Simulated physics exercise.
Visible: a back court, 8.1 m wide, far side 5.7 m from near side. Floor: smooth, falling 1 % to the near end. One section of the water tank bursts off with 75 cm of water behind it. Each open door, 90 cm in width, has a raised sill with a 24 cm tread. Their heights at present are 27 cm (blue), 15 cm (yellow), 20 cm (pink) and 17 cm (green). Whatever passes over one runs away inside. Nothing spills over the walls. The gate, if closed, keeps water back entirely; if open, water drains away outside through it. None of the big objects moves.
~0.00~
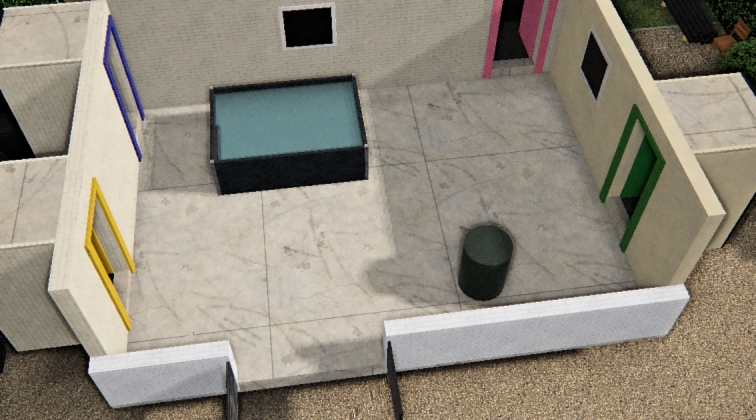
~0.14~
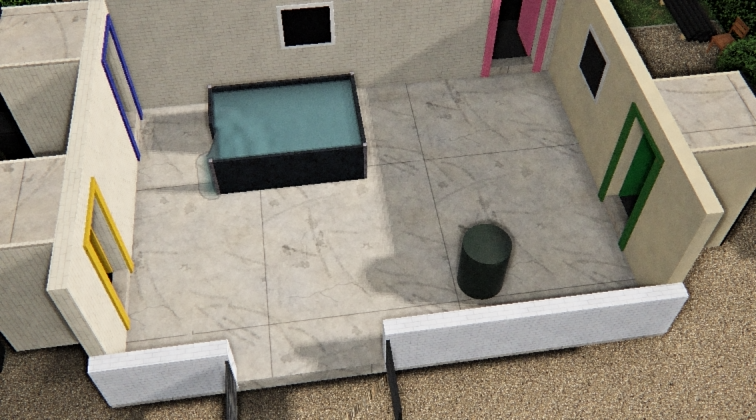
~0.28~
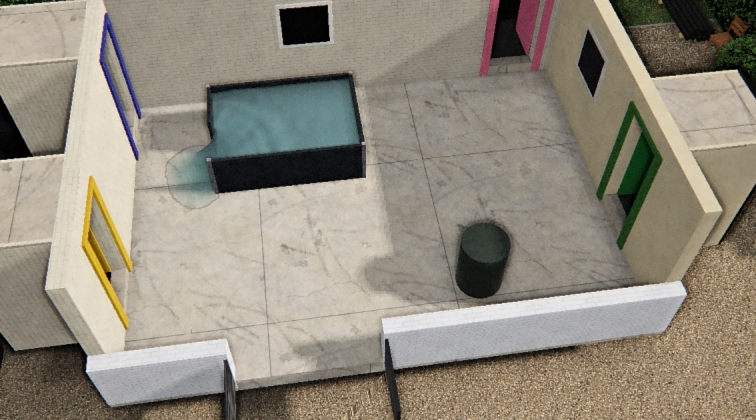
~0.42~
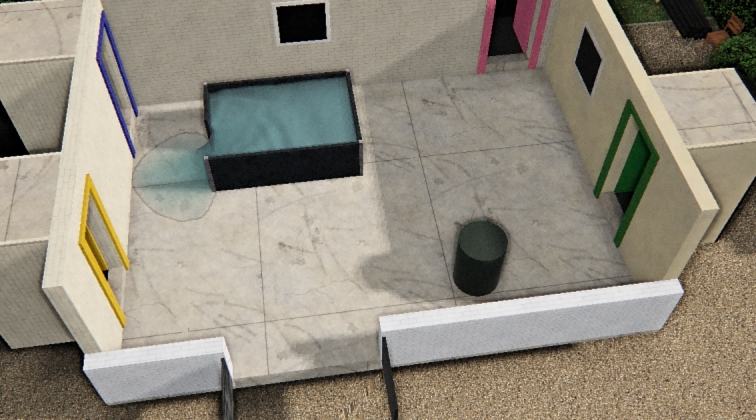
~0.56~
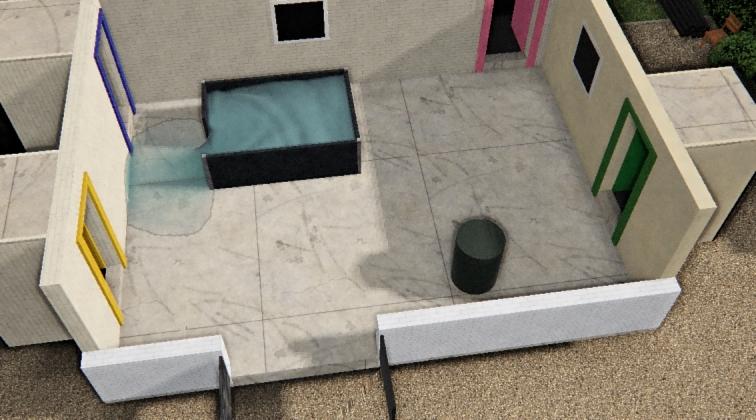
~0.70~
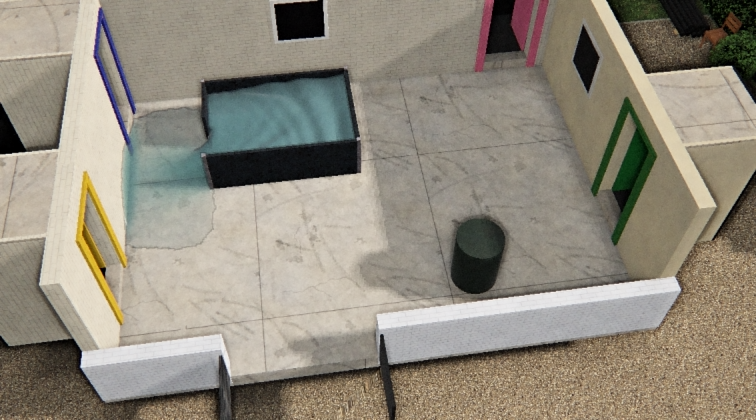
Water pours from the left end of the dark tank and spreads across the pale floor.
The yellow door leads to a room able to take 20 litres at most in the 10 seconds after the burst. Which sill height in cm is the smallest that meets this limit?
A height of roughly 8 cm.
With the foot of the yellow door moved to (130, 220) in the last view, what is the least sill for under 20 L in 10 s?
Minimum: Close to 34 cm.
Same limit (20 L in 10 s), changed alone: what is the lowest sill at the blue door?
Blue - roughly 22 cm.
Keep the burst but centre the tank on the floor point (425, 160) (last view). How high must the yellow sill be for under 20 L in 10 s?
18 cm, give or take.
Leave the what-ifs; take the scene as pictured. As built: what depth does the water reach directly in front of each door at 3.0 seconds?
In cm - blue: 24, yellow: 12, pink: 0, green: 0.
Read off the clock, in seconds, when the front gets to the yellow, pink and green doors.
Arrival: Yellow 1.0 s, pink 4.0 s, green 6.0 s.
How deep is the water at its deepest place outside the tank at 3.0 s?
Max depth: About 35 cm.
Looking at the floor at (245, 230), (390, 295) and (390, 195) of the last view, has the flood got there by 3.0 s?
Listed order - unwetted, unwetted, unwetted.
After 1.4 s water covers 15 % of the floor, deepest (50 cm) near (140, 178); 12 cm at the yellow door, 0 litres in over its 15 cm sill.
After 3.0 s water covers 30 % of the floor, deepest (35 cm) near (119, 365); 12 cm at the yellow door, 0 litres in over its 15 cm sill.
After 10.0 s water covers 95 % of the floor, deepest (15 cm) near (118, 376); 5 cm at the yellow door, 1 litre in over its 15 cm sill.
At the yellow door as built, the water arrived by 1.1 s and peaked near 14 cm at 1.6 s.
Run again over the same 10 s with other heights there, 30 litres in over 7 cm, 11 litres over 9.5 cm. The limit of 20 litres is kept from about 8 cm up.
